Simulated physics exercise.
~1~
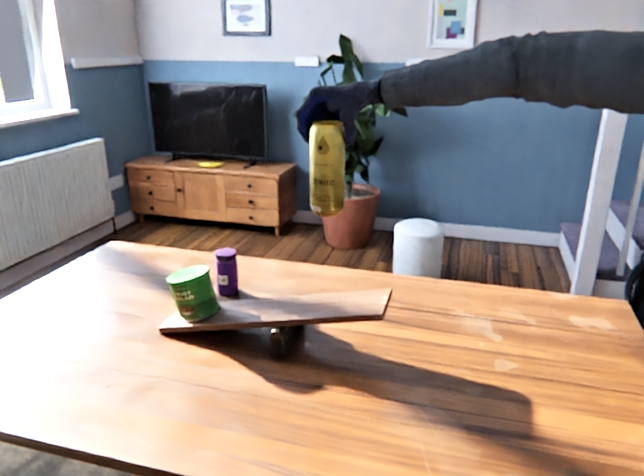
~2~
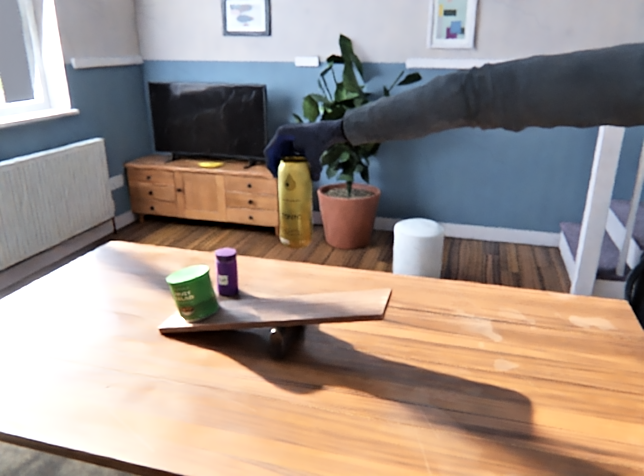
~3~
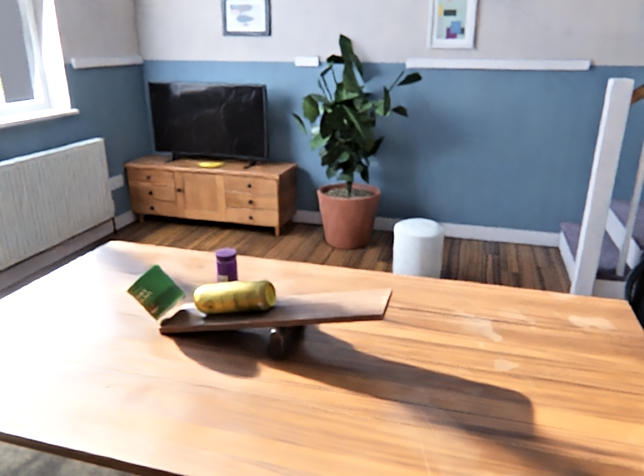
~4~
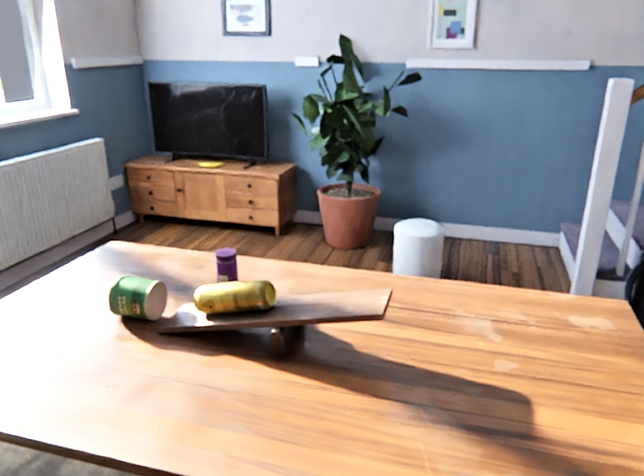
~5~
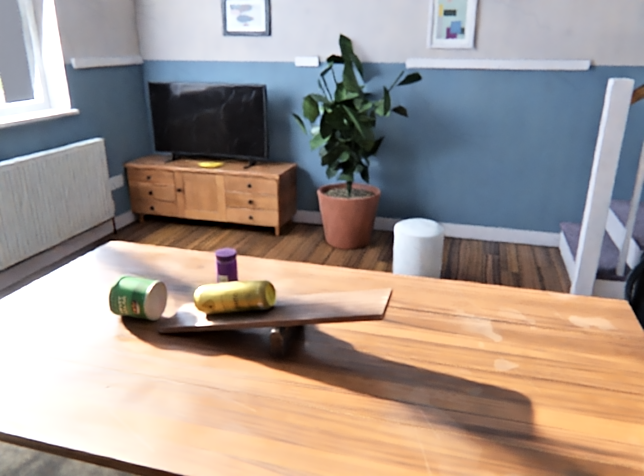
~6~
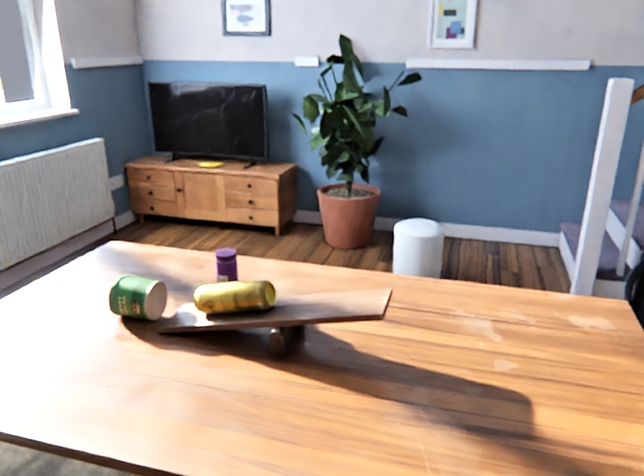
In this clip, a gloved hand holds a yellow can over a tilted plank bearing a green tin and lets go; the can ends on its side on the plank, while the tin topples off the left end onto the table, leaving the plank tilted as before.
